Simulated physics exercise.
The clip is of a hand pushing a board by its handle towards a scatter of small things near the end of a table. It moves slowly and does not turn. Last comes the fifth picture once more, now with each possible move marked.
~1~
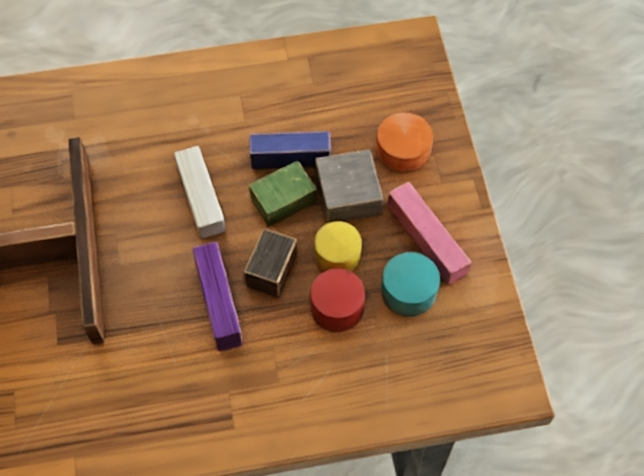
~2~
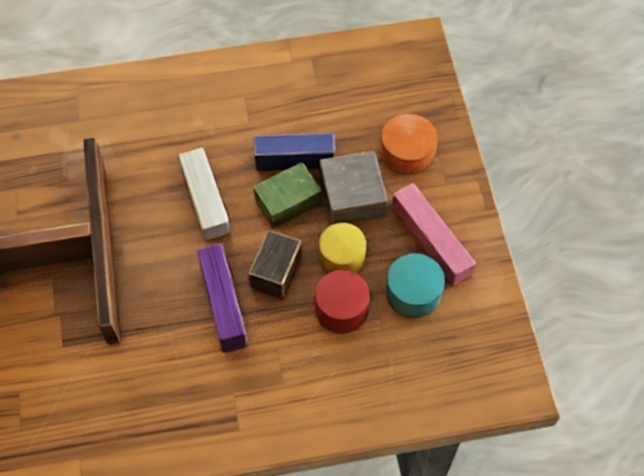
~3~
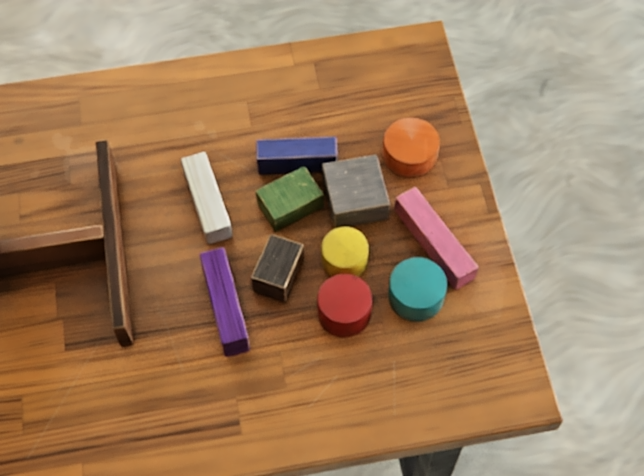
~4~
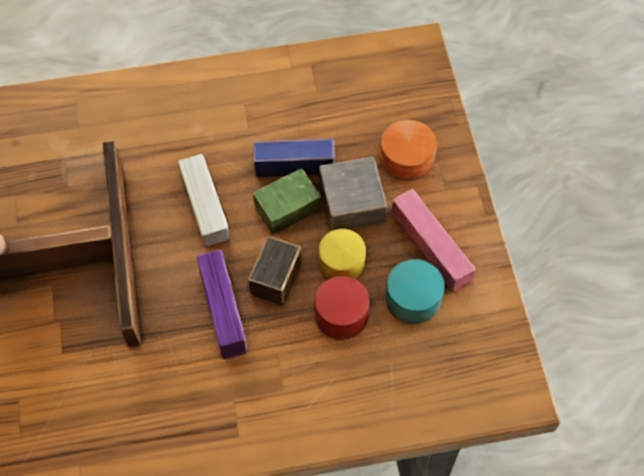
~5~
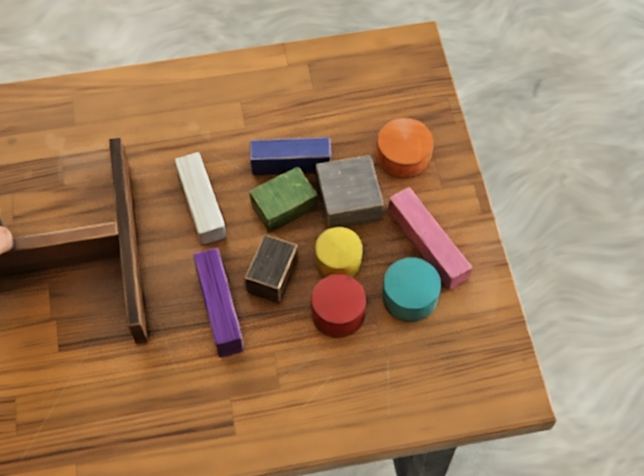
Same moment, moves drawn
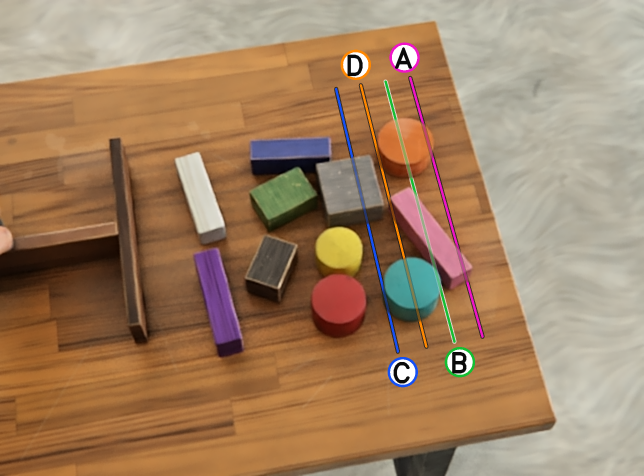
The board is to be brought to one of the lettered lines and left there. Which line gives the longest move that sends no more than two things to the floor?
Up to line C.
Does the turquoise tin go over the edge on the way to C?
No.
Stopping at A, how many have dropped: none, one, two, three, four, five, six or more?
Six or more.
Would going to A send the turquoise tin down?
By then, yes.
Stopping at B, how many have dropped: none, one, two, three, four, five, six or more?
In all, five.
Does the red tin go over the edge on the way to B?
By then, no.
On the marked copy, A at (444, 198); B at (418, 203); C at (365, 211); D at (391, 207).
Following C. Soon after the start, board (211, 213); purple stick (244, 298); white stick (228, 195).
Later, board (296, 199); pink bar (460, 233); orange tin (422, 137).
In the end, board (360, 189); pink bar over the edge; orange tin over the edge; two fallen.
As for the rest, A drops eight; B drops five; D drops four.
